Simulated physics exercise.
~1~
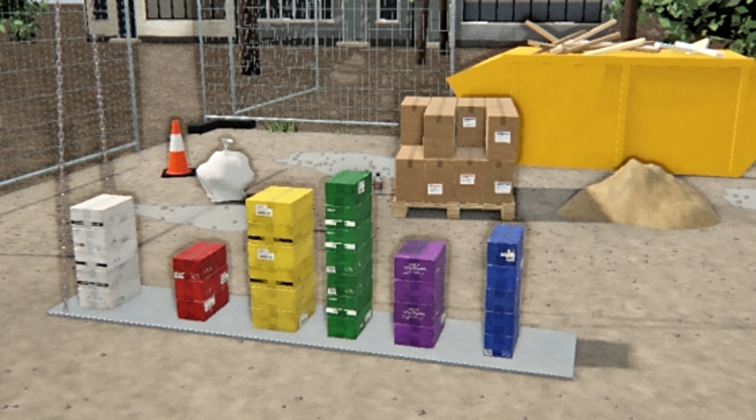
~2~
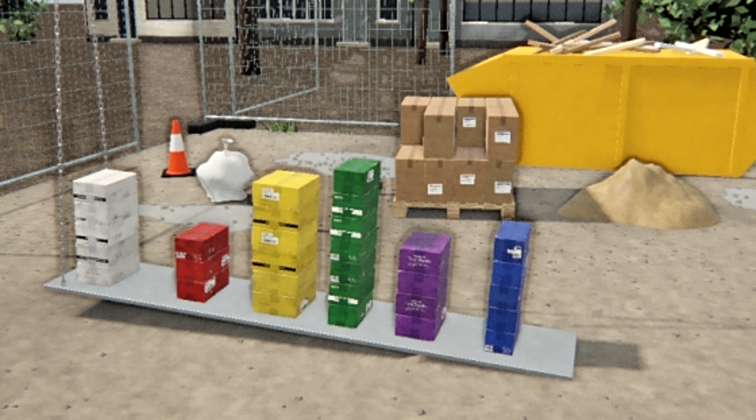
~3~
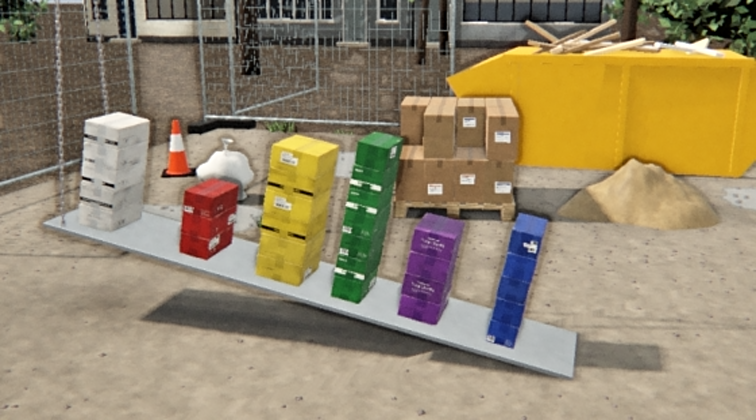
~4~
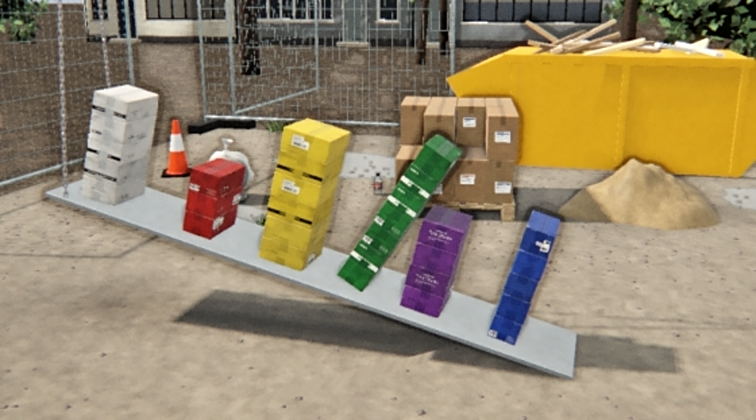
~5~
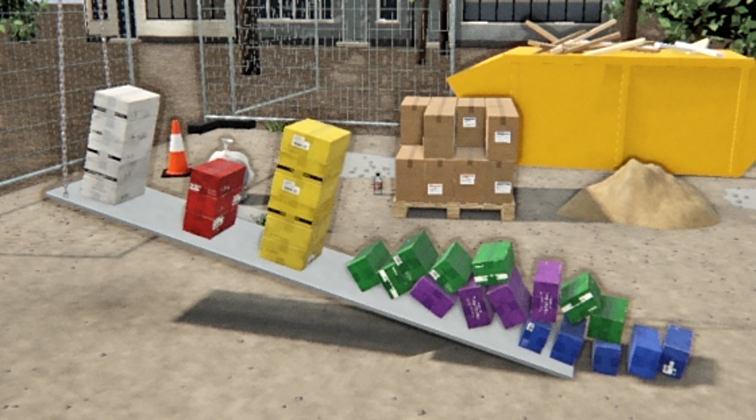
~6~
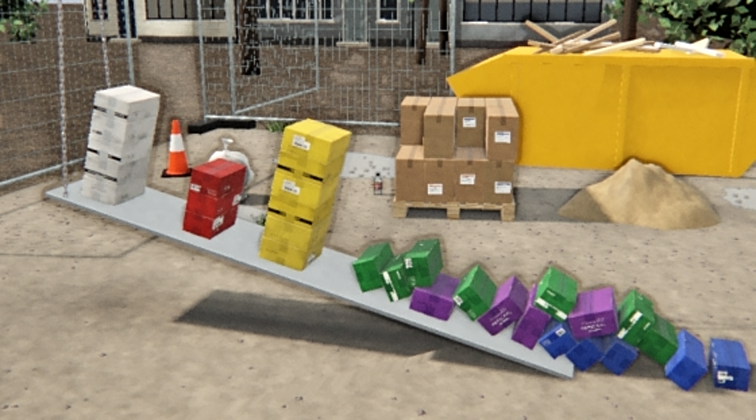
At the start, six stacks of boxes, white, red, yellow, green, purple and blue, stand in a row on a nearly level grey deck in a construction yard. The deck's left end rises, and the stacks tilt to the right with it. The tall, narrow green stack leans much farther than the others, toward the purple one. Then the green, purple and blue stacks topple rightward and break into a jumble of boxes, some tumbling off the low end. Finally, boxes lie scattered across the lower deck and ground, while the white, red and yellow stacks still stand on the slope.
